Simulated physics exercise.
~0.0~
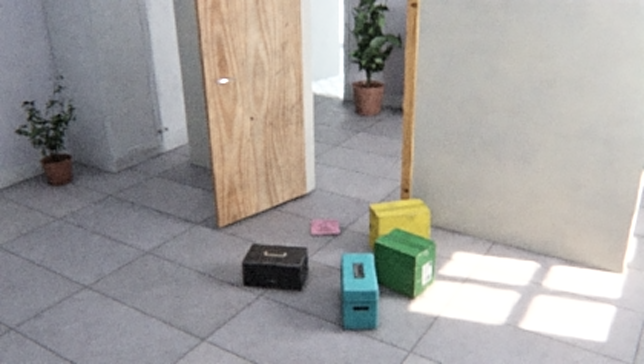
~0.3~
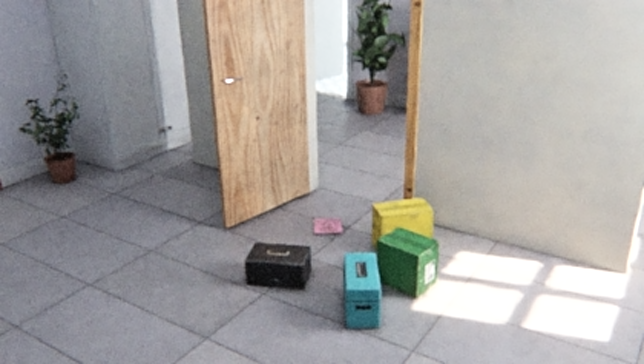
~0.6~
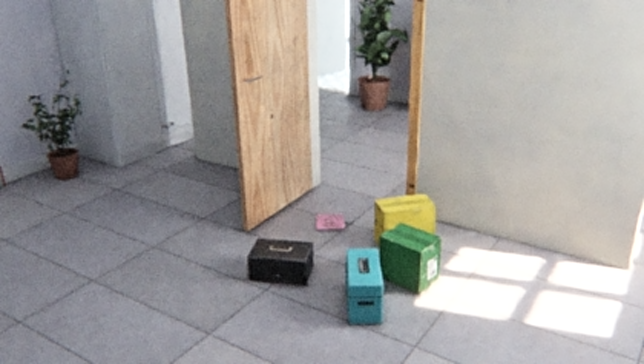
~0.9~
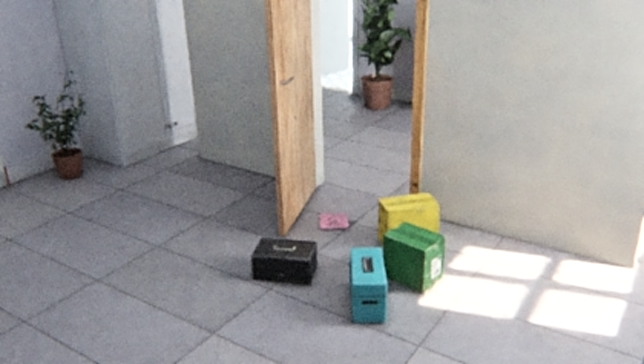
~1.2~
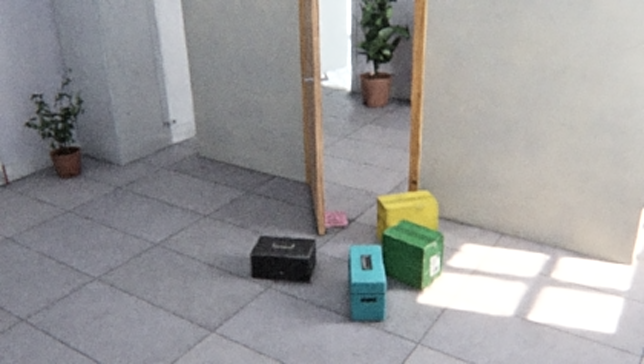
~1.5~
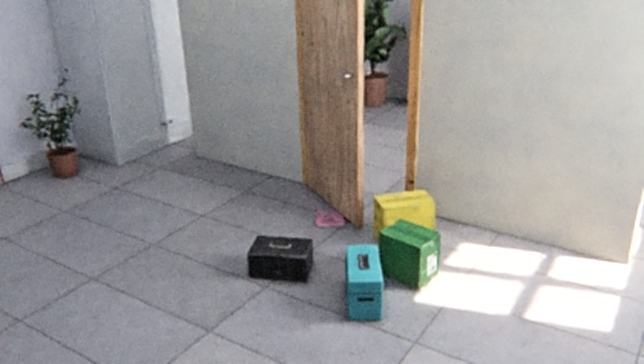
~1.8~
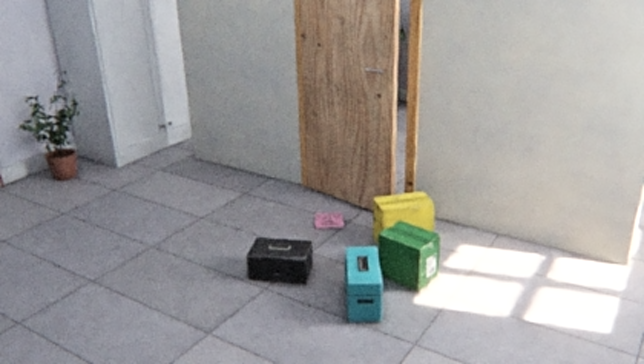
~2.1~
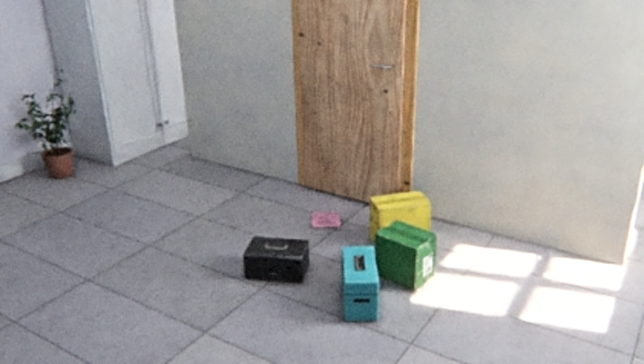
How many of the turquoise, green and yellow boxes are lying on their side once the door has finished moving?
None of them are; the turquoise, green and yellow boxes all still stand upright at the end.
